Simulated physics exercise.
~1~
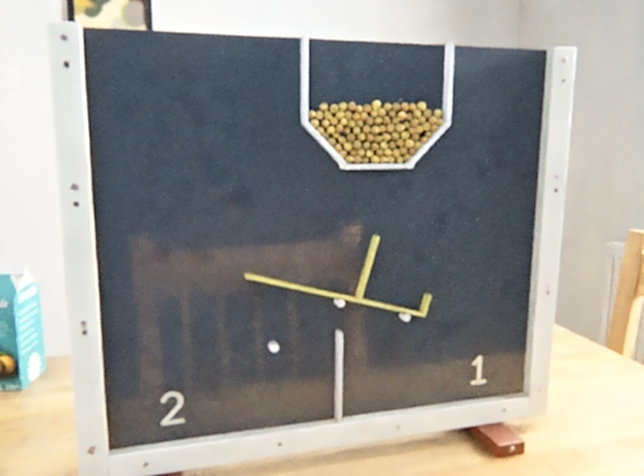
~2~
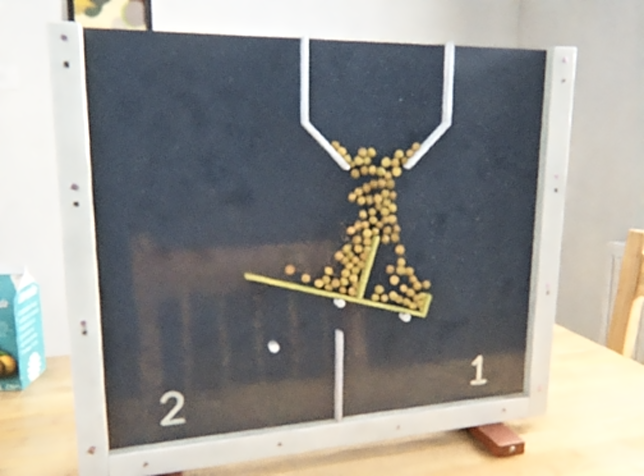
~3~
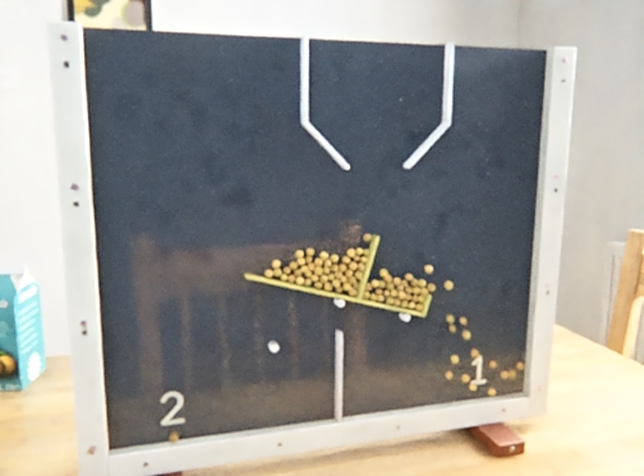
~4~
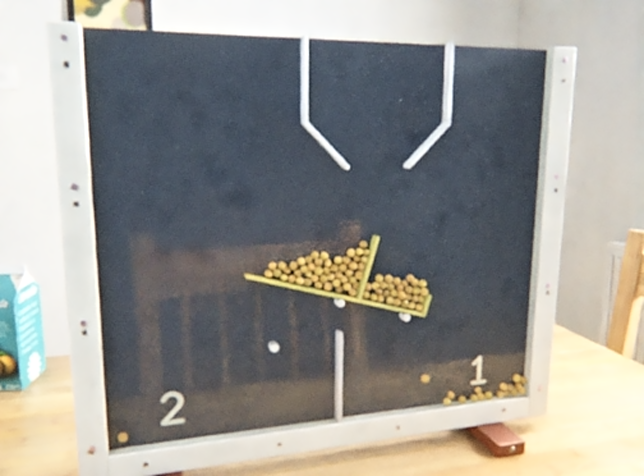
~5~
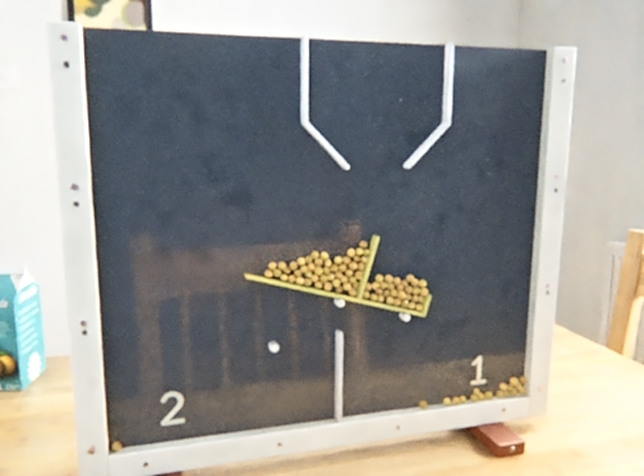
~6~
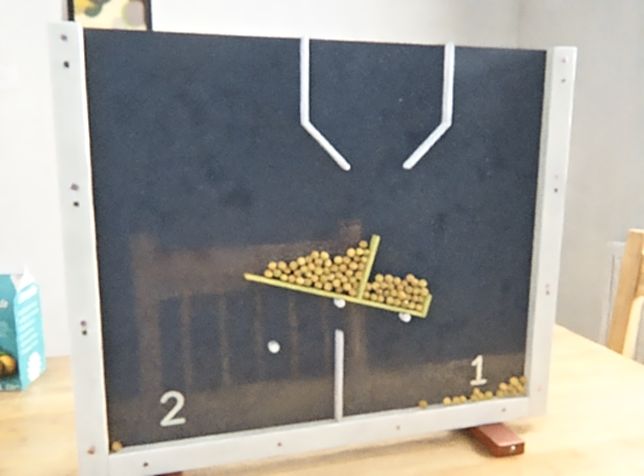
Dried chickpeas pouring from a hopper onto a tilted yellow tray, most piling up there while some spill into the right bin.
